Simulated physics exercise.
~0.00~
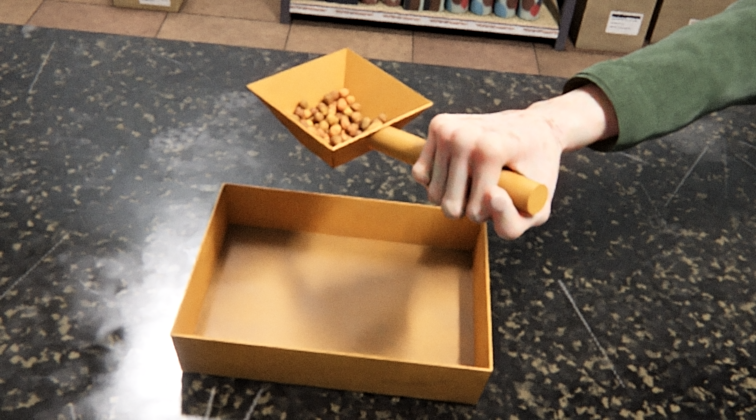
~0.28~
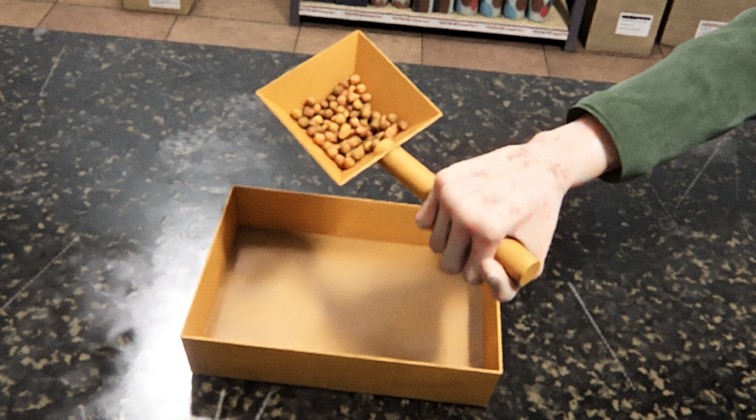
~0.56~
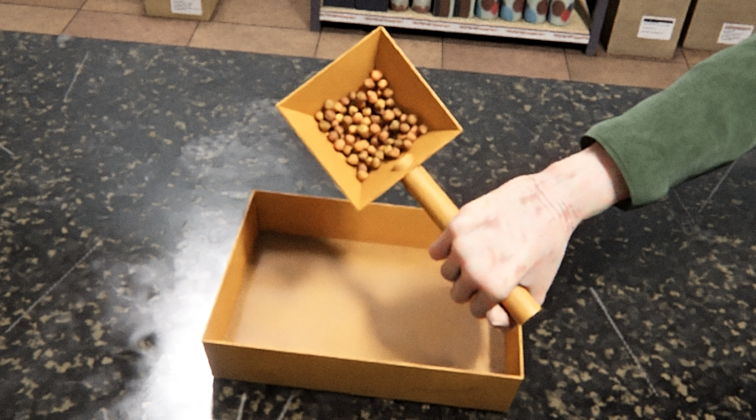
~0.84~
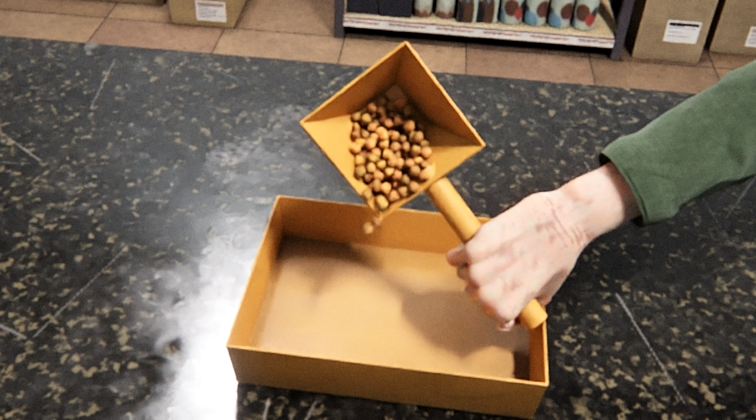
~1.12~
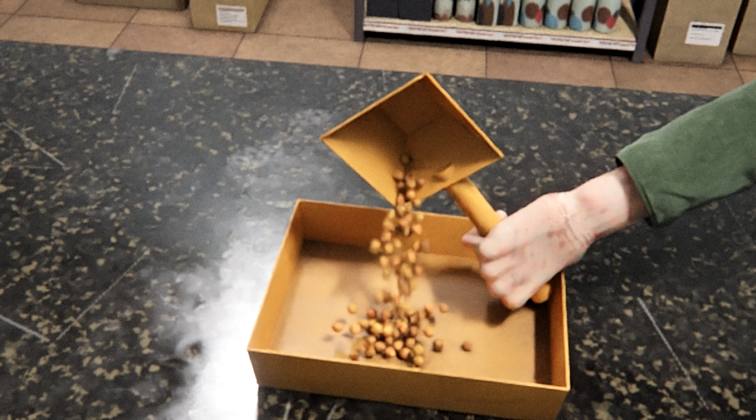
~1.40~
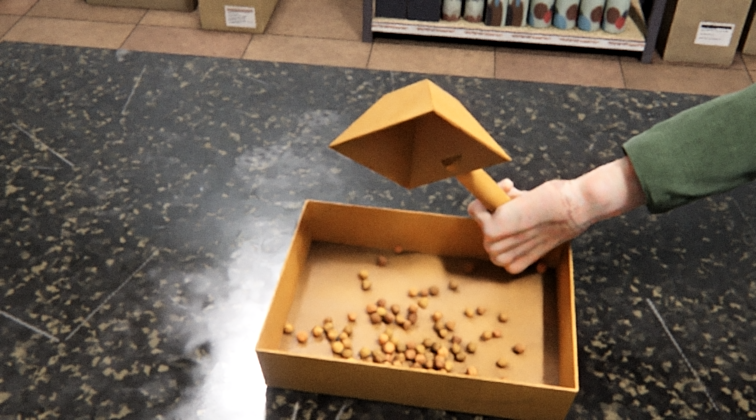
In the video, a hand in a green sleeve holds a square, flared scoop of small round brown pieces above a shallow rectangular tray on a dark speckled surface, steadily tilting it until the pieces pour out, leaving the scoop empty and the pieces scattered across the tray.
